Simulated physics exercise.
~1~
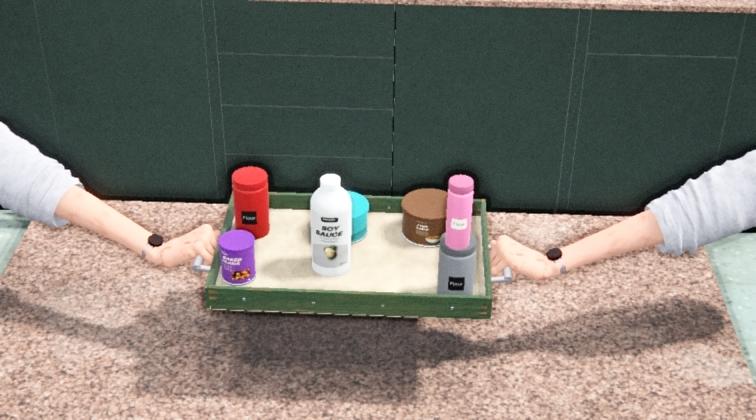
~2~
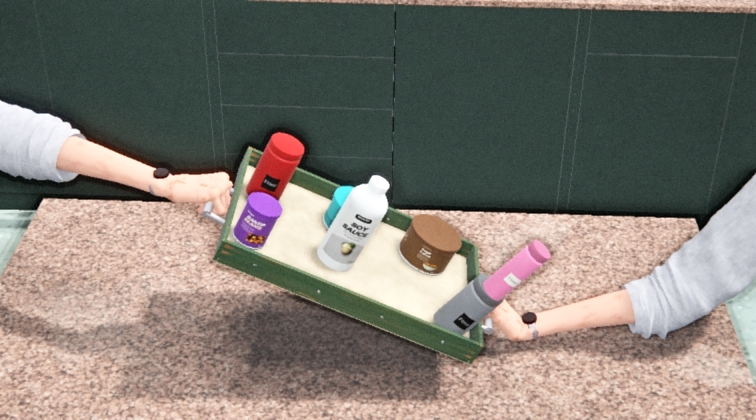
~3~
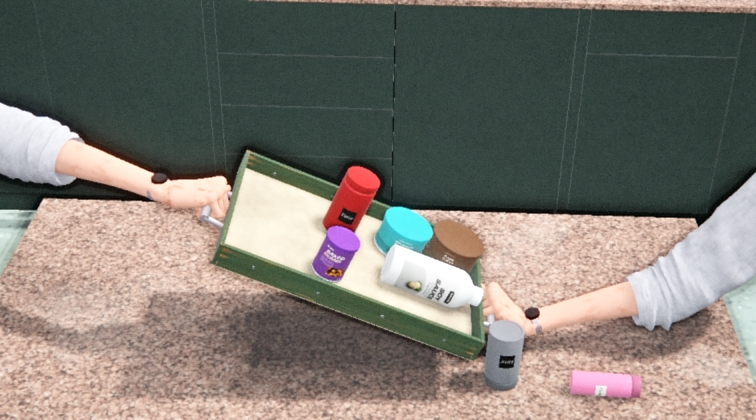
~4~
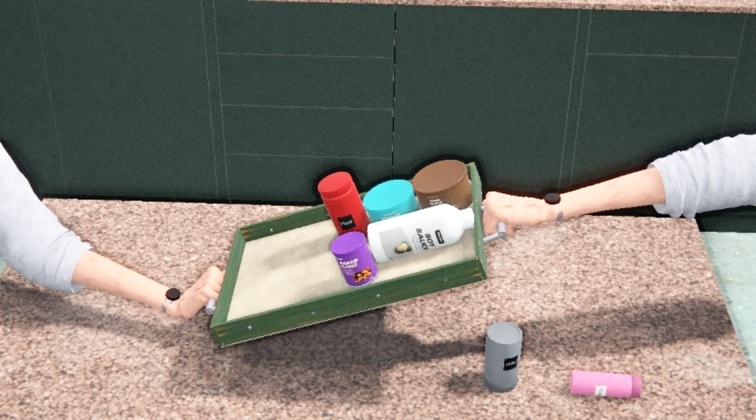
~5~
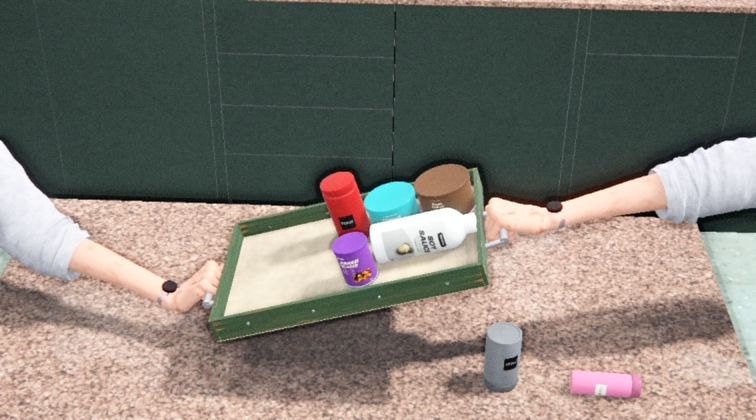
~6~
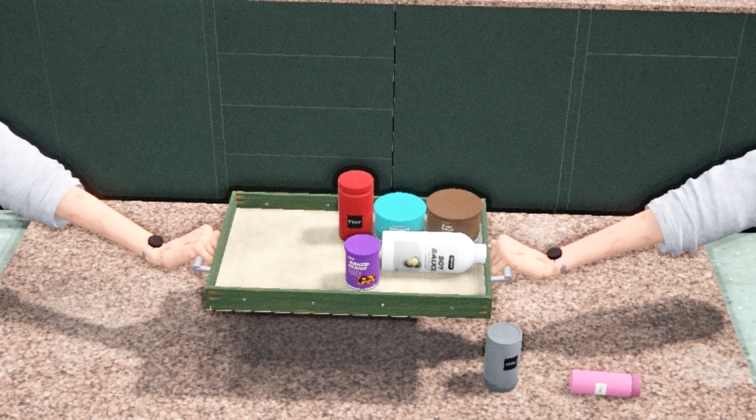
Two hands tilted a green-rimmed tray down to the right, sending the grey jar and pink shaker onto the counter and toppling the white bottle, then tipped it left and levelled it with the bottle still lying among the remaining containers.
